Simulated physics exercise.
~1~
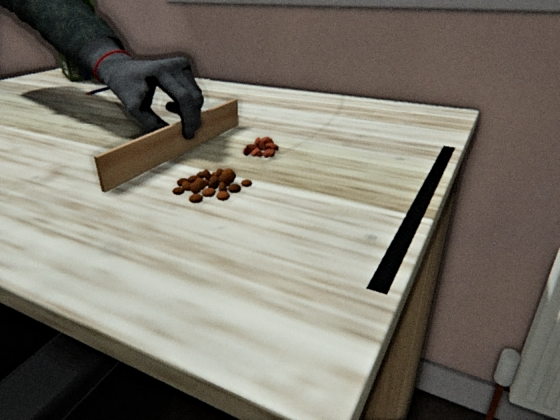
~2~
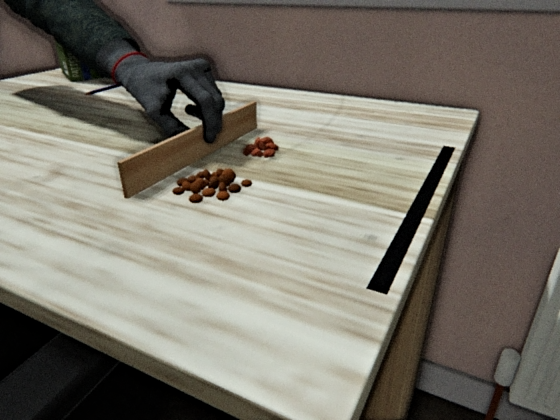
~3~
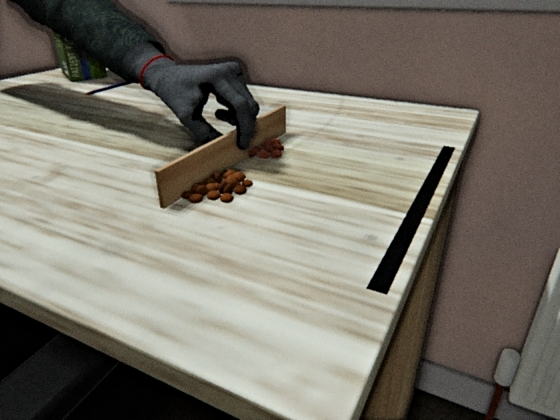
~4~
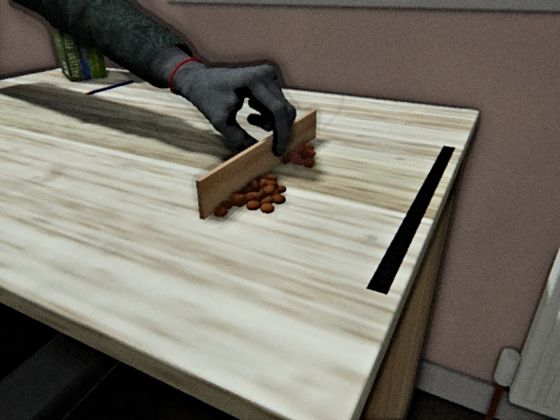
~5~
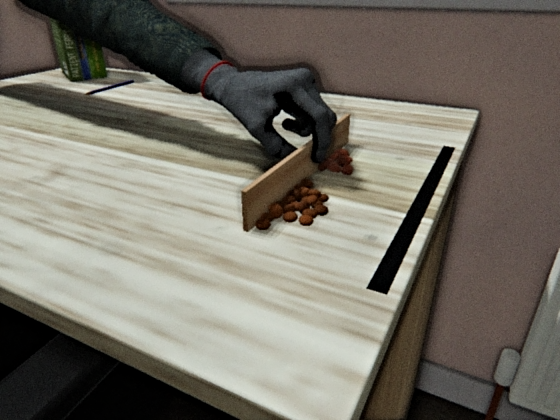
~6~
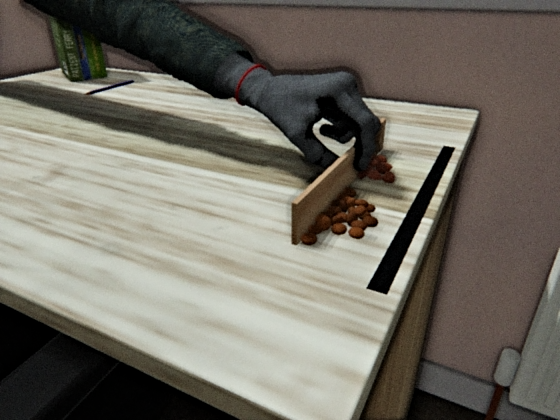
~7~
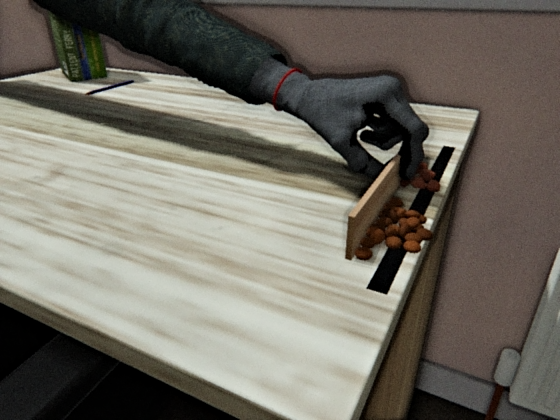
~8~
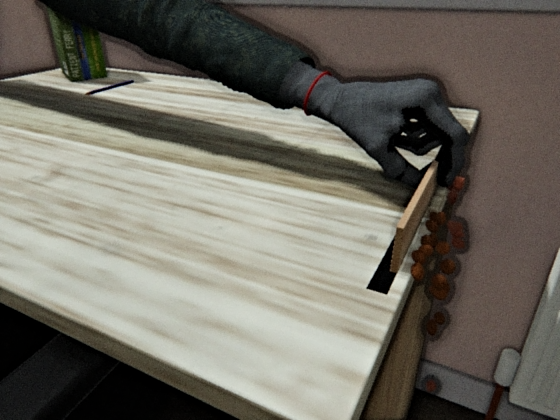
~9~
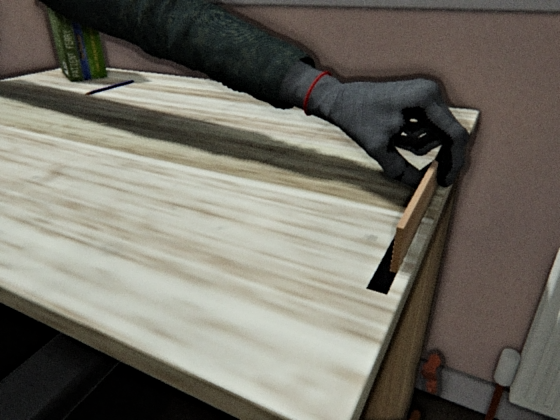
A gloved hand slid an upright strip of wood across a pale tabletop, gathering two small piles of brown, nut-like pieces and pushing them right, then stopped at the black tape as both piles spilled over the edge, leaving the tabletop clear.
